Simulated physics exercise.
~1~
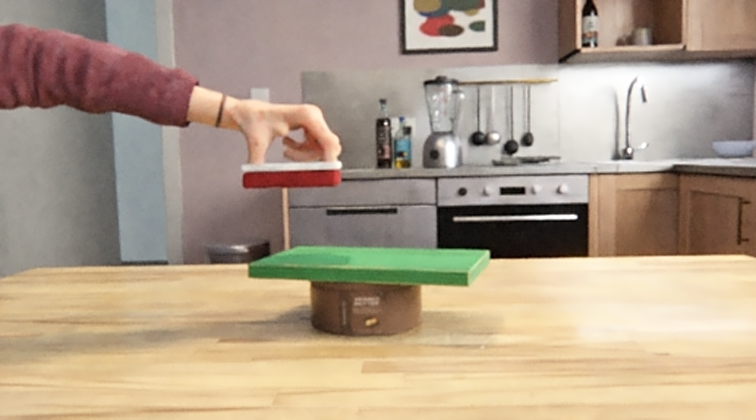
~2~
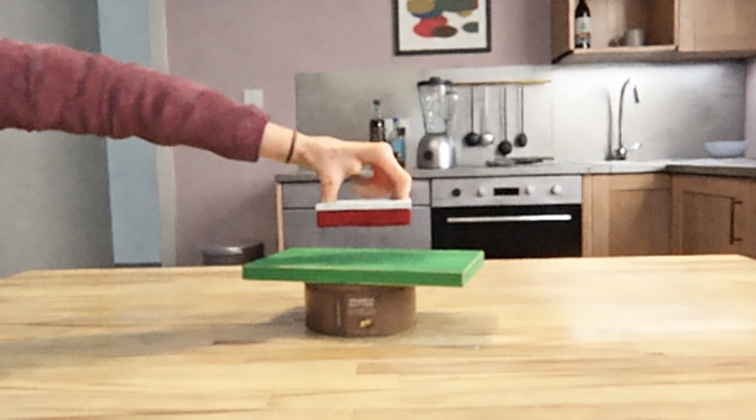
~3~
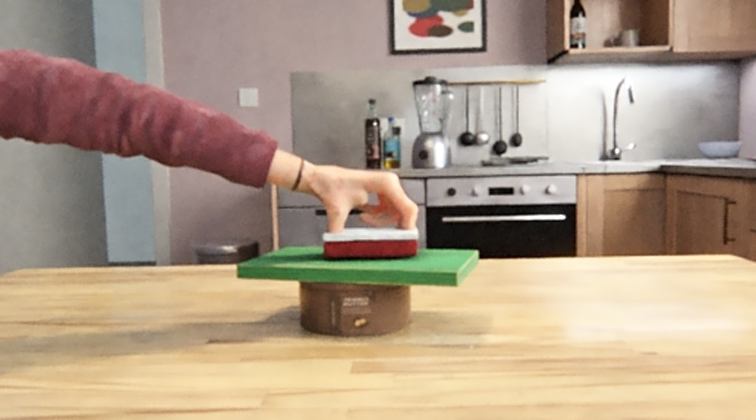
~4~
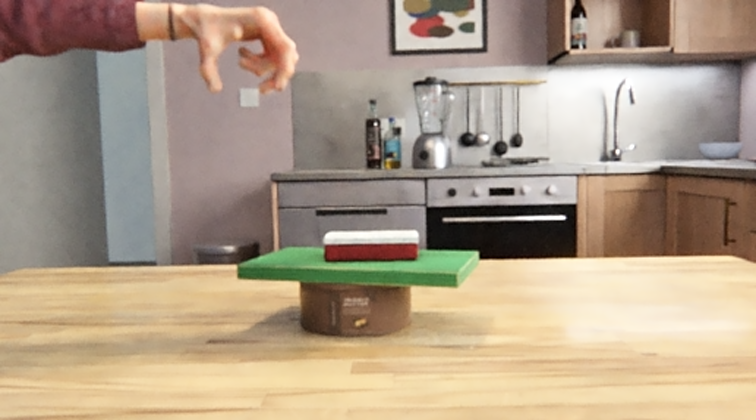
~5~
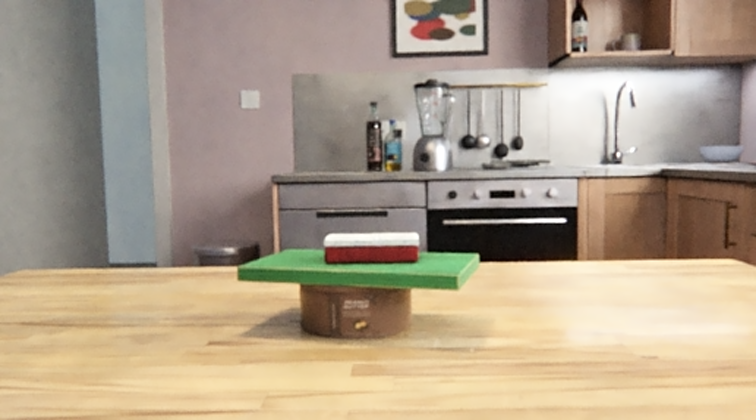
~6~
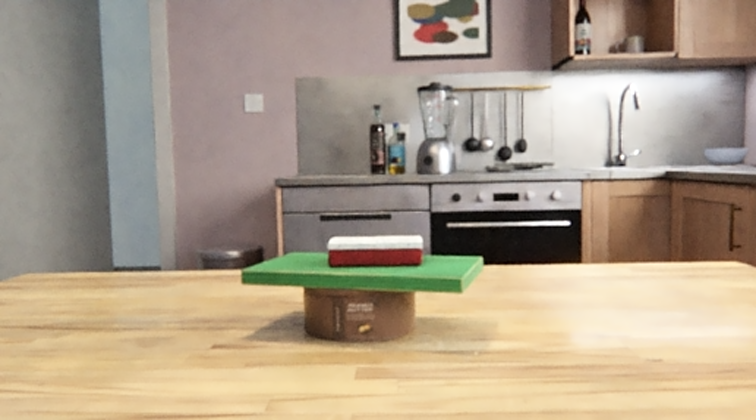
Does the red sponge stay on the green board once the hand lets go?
Yes, the red sponge stays in place on the green board, and the whole stack remains standing.
A hand lowers a red sponge onto a green board, withdraws, and the stack holds.
